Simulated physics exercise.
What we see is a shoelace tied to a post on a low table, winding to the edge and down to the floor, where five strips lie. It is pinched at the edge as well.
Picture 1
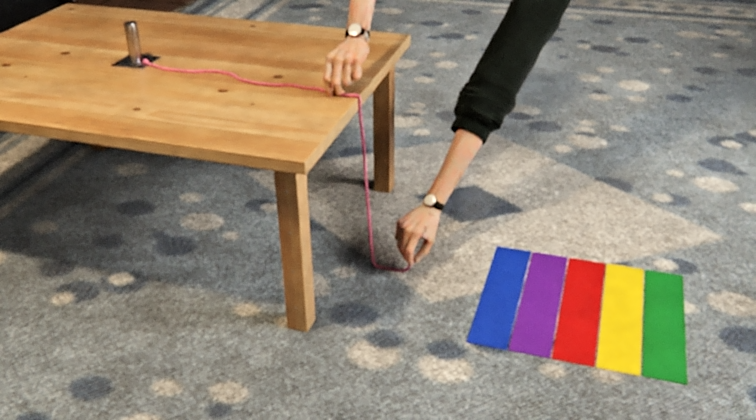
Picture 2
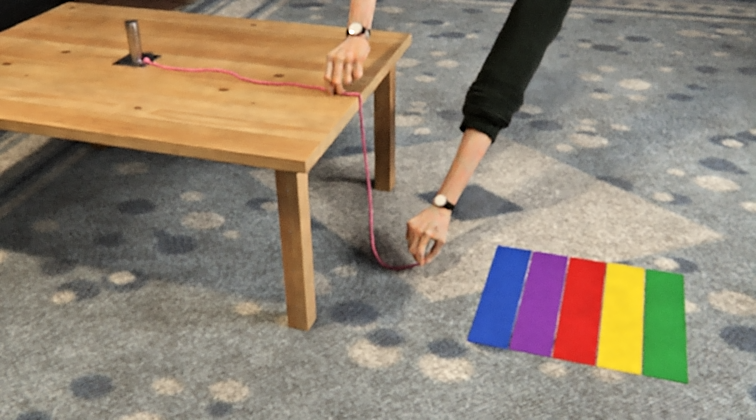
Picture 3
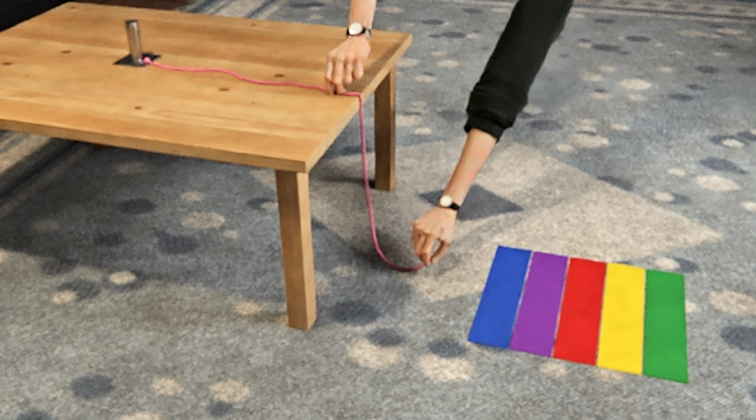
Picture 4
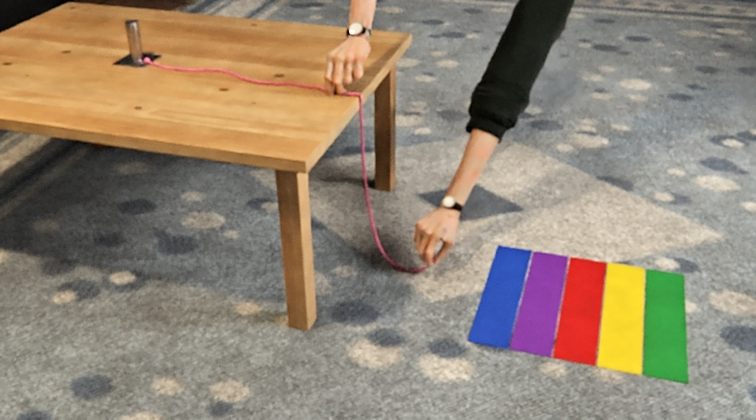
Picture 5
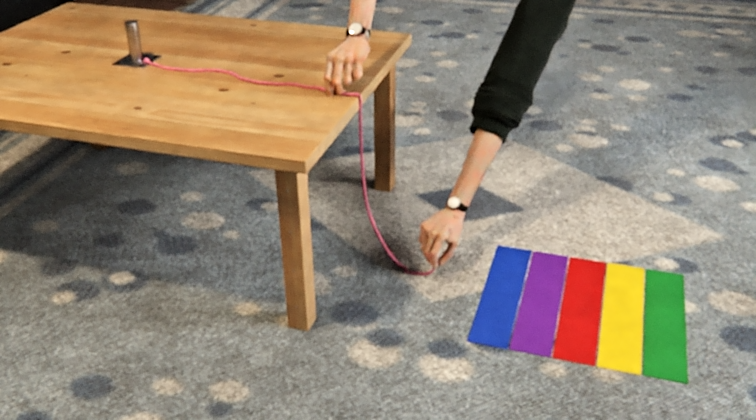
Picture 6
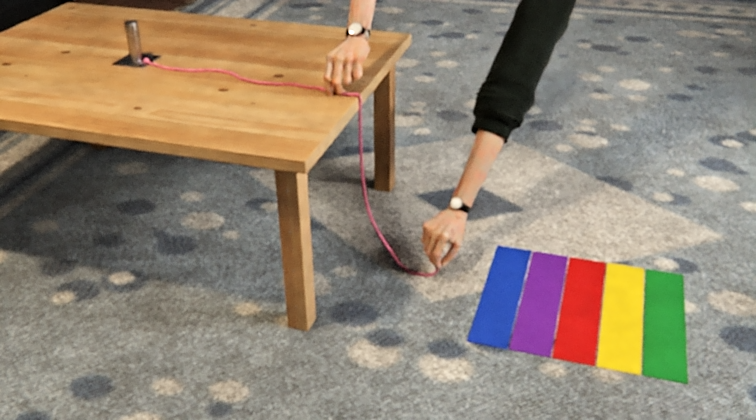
A hand near the floor draws the end of a pink shoelace slightly right.
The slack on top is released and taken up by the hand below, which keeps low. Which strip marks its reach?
It gets as far as the purple strip.
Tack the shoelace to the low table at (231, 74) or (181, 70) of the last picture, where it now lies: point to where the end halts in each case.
Try by try, around (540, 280) and (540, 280).
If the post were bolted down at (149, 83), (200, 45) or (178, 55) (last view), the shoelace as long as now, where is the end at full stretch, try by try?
About (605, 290), (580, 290) and (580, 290).
Soon after, end near (463, 268); short of the strips.
Then, end near (514, 277); over blue.
At full stretch, end near (544, 282); over purple. The purple one.
